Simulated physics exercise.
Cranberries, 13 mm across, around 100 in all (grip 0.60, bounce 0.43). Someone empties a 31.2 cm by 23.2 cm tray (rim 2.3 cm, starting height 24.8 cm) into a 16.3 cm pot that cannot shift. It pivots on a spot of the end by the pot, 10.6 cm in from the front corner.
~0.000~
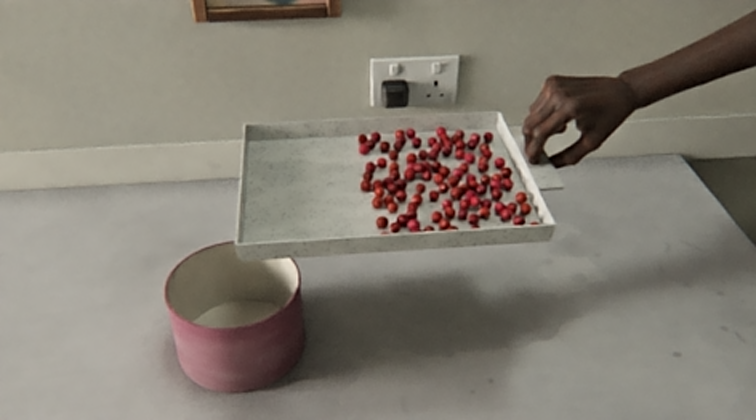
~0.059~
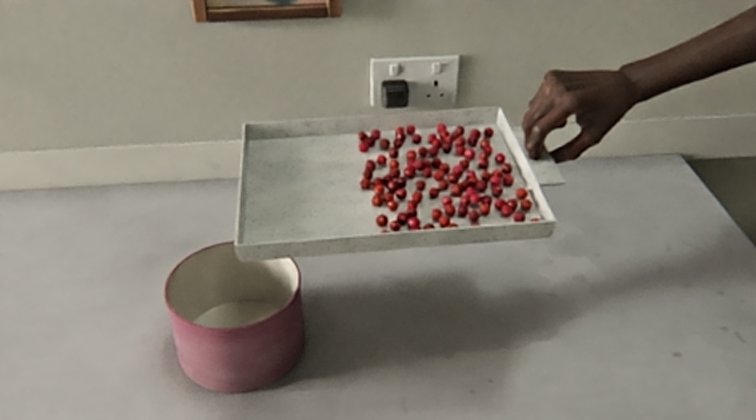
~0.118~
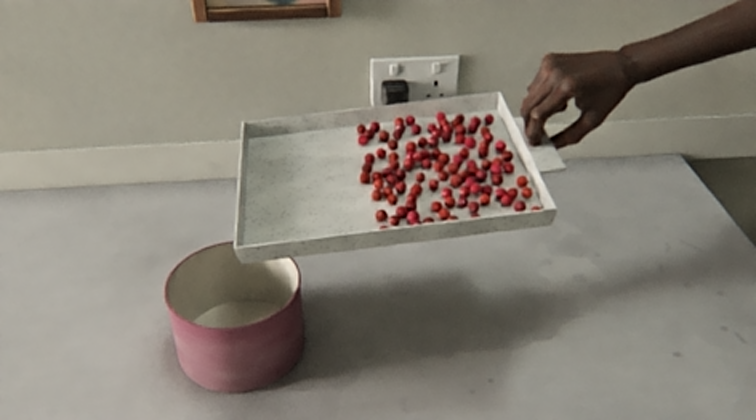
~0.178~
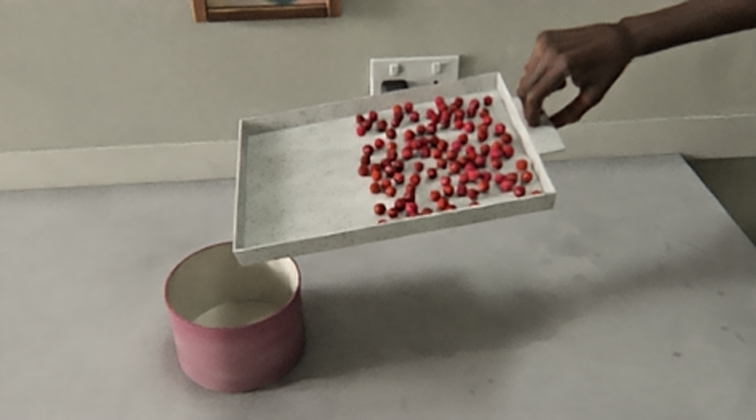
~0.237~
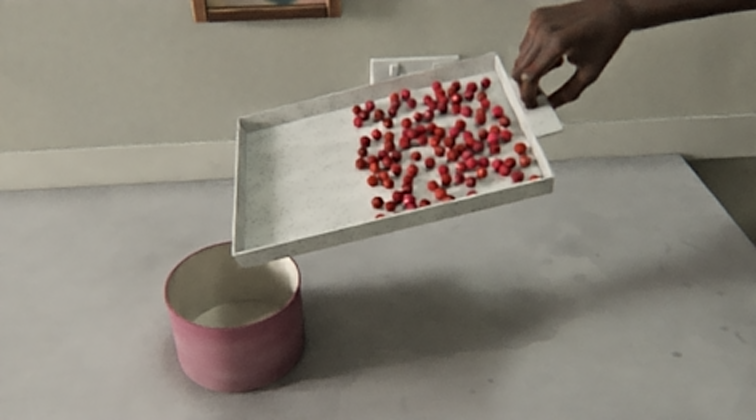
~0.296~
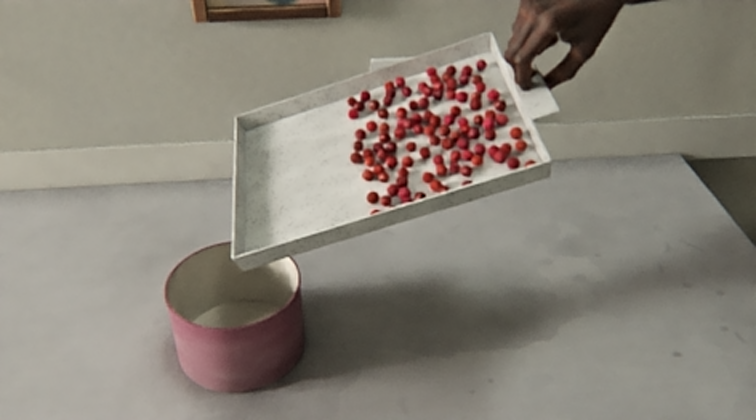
On a pale grey tabletop against a wall with a socket, a hand at the right raises one end of a white tray of small red balls, tilting it steadily down to the left above a pink pot.
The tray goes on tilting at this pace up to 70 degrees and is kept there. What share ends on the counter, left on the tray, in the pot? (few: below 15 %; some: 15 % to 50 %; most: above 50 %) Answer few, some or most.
Counter: Some, tray: Most, pot: Few.
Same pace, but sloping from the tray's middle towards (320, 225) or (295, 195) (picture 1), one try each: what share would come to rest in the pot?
Some 0 and 5 per cent.
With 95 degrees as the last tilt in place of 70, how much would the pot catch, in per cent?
Then about 20 per cent.
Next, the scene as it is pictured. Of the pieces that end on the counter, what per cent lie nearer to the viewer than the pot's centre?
Roughly 90 per cent.
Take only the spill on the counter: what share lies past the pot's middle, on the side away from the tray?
About 90 per cent.
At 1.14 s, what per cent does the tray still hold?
About 65 per cent.
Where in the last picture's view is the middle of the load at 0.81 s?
Around (250, 222).
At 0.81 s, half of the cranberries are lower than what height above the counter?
Roughly 26 cm.
After 0.61 s, tilt 44 degrees; the tray holds 100 %, the pot 0 %.
After 0.81 s, tilt 61 degrees; the tray holds 95 %, the pot 0 %.
After 1.14 s, tilt 70 degrees; the tray holds 65 %, the pot 0 %.
By 1.9 s all is still; counter 35 %, tray 65 %, pot 0 %.
